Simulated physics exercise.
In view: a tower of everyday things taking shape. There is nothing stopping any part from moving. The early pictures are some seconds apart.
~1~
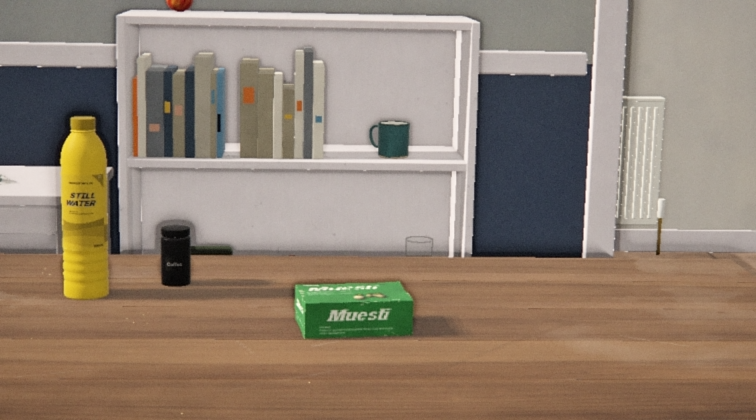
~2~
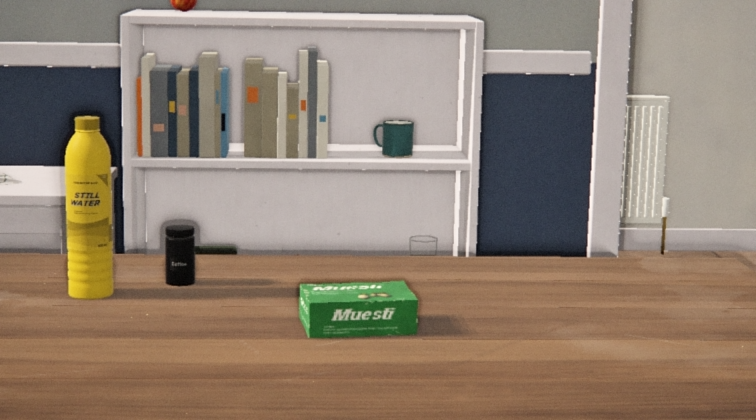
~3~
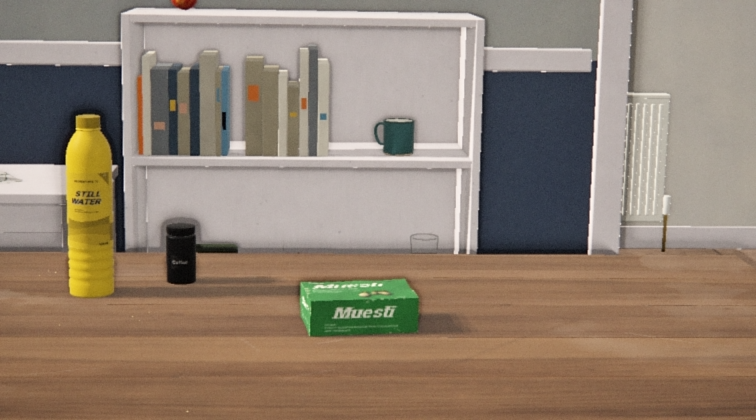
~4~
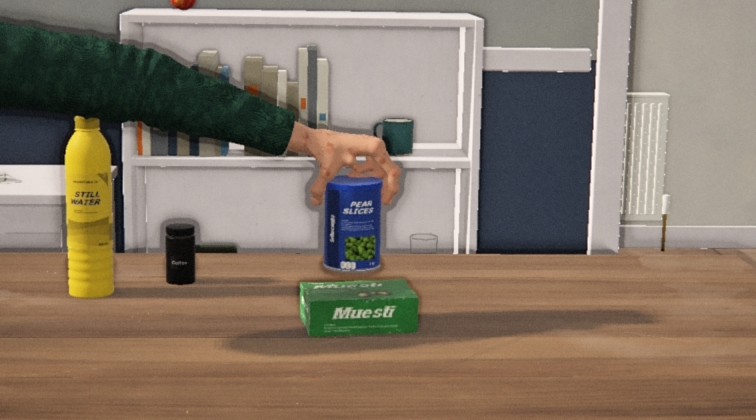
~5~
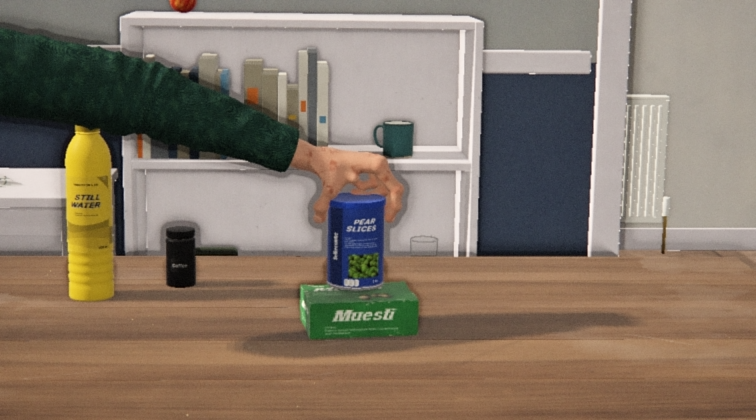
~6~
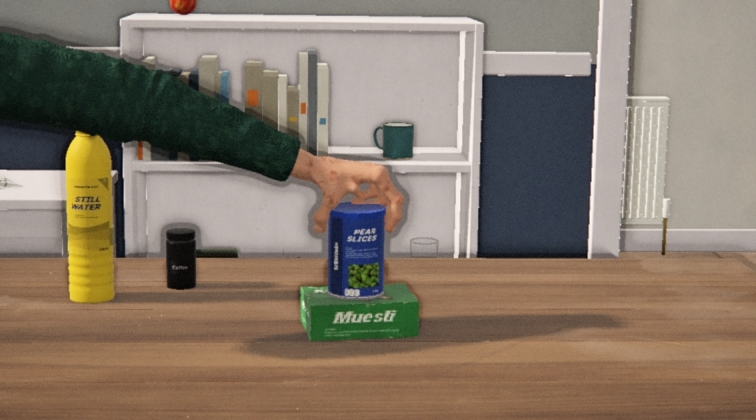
The footage shows a green muesli packet, a yellow water bottle and a black shaker on a wooden table before a bookshelf; then a green-sleeved arm reaches in from the left and lowers a blue tin onto the packet.
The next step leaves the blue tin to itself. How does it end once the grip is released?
Safe.
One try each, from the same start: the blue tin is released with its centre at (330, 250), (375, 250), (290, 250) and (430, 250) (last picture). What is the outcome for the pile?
Result per try: First still standing, second still standing, third toppled, fourth toppled.
Then, 1.10 s later than the last frame, all is still.
Then, 2.30 s later than the last frame, blue tin resting near (356, 251).
When it is over, all 4 as before. End places, in pixels of the last picture, blue tin near (356, 251). The pile keeps its balance.
